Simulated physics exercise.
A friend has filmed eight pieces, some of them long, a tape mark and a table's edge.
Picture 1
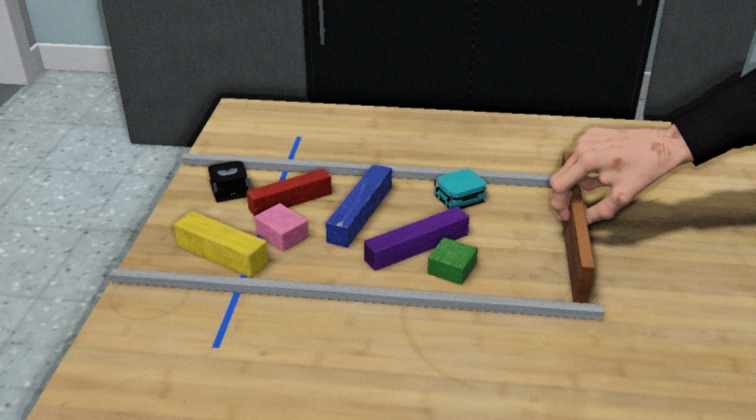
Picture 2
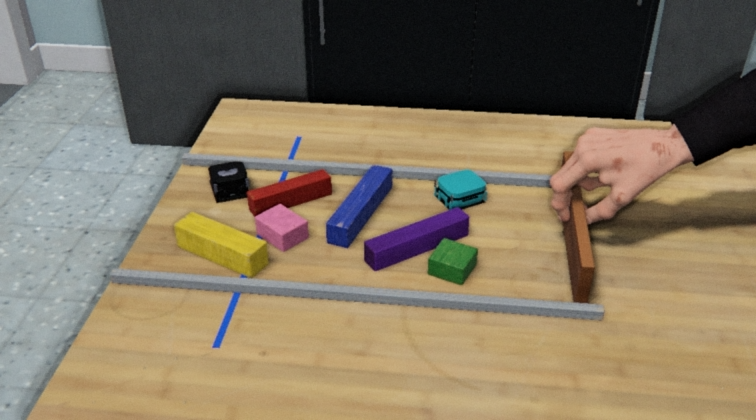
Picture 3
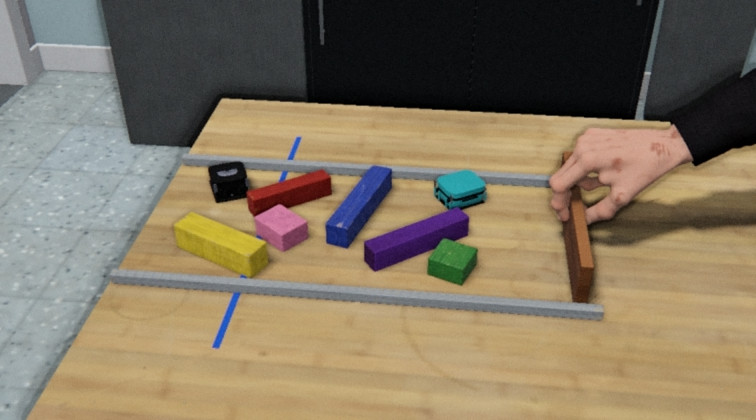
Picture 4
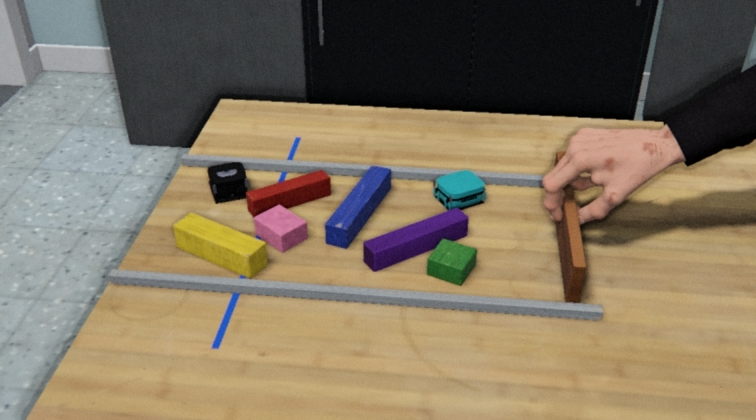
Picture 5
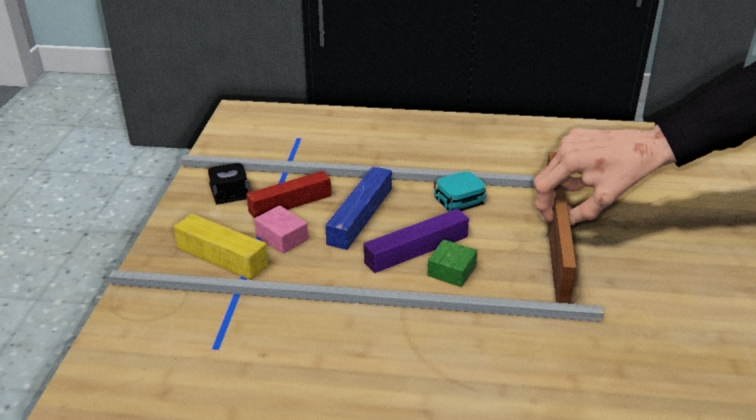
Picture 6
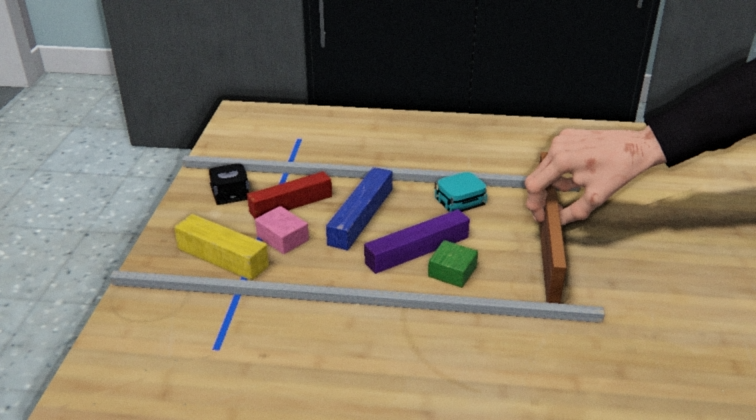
A hand reaching in from the right slides an upright brown board slightly leftward between two grey rails, while the camera and all the other pieces stay still. The wooden tabletop is seen from above at an angle, with dark cabinets behind. Black, yellow, red and pink pieces lie left, near a blue tape line, with blue, purple, turquoise and green ones further right.
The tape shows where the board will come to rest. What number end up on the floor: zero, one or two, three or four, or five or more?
As it turns out, the number that fall off is zero.
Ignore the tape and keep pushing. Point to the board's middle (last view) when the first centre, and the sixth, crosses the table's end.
First at (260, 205), next at (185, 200).
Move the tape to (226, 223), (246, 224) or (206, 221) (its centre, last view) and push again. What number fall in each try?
Down on the floor: 3, 2 and 4.
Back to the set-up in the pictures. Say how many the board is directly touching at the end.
3 of them.
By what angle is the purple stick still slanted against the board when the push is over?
About 30°.
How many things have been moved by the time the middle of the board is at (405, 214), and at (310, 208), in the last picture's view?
At the one place 4, at the other 8.
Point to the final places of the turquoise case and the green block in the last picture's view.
The turquoise case at (263, 174), the green block at (231, 256).
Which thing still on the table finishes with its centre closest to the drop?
It is the yellow bar.
A little later, none off yet; black case at rest near (229, 185); yellow bar at rest near (221, 247); red bar at rest near (291, 195).
Next, none off yet; black case at rest near (229, 185); yellow bar moving near (215, 245); red bar shifted a little near (261, 191).
When it is over, the number that fall off is zero.
